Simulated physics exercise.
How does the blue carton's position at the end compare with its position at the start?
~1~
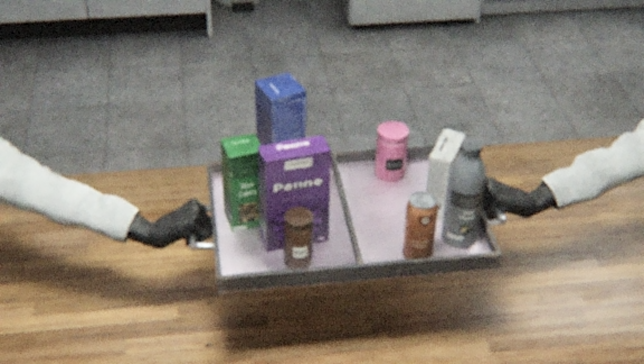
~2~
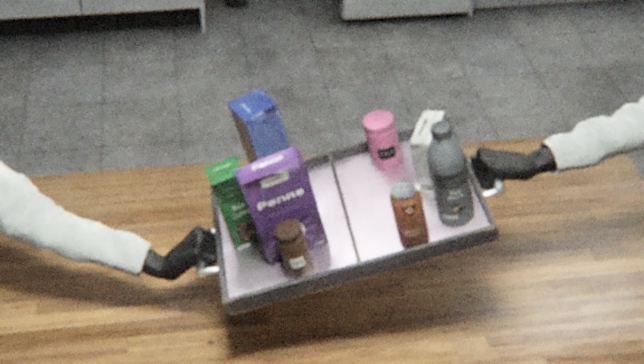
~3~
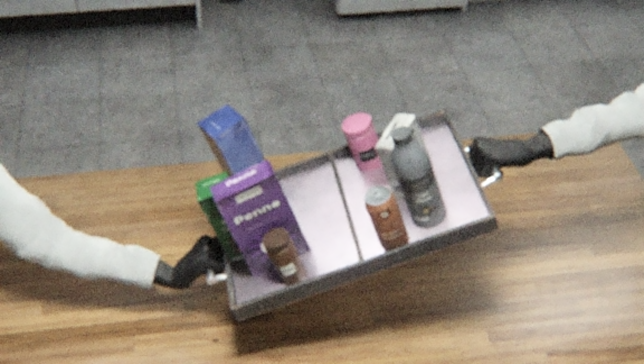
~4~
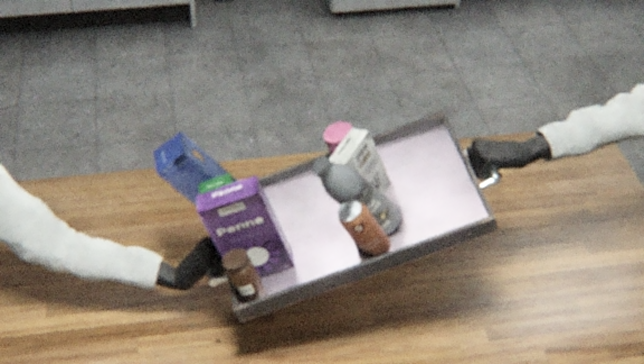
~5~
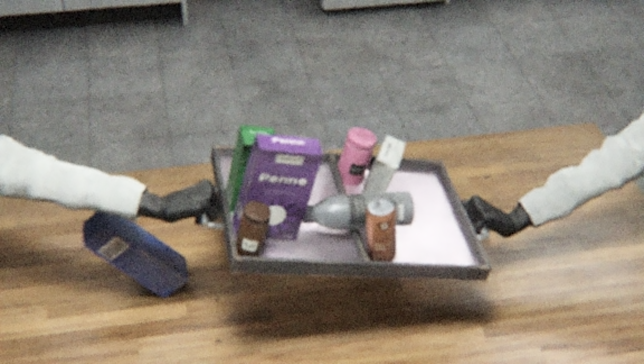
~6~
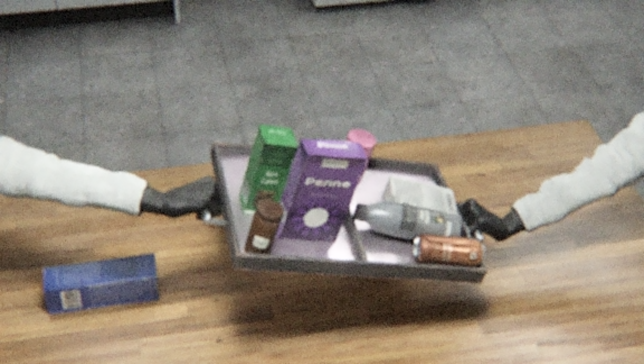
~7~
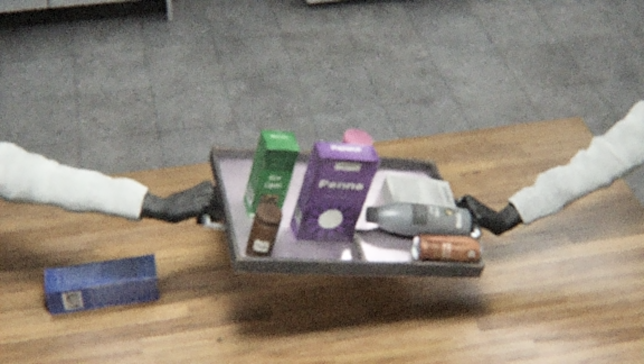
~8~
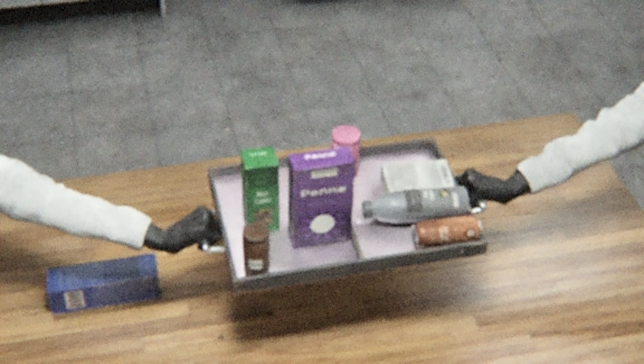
At the start the blue carton stands upright on the tray. At the end it lies on its side on the table, to the left of the tray.
A loaded tray tips left, dropping a blue carton, then right, toppling a grey bottle.
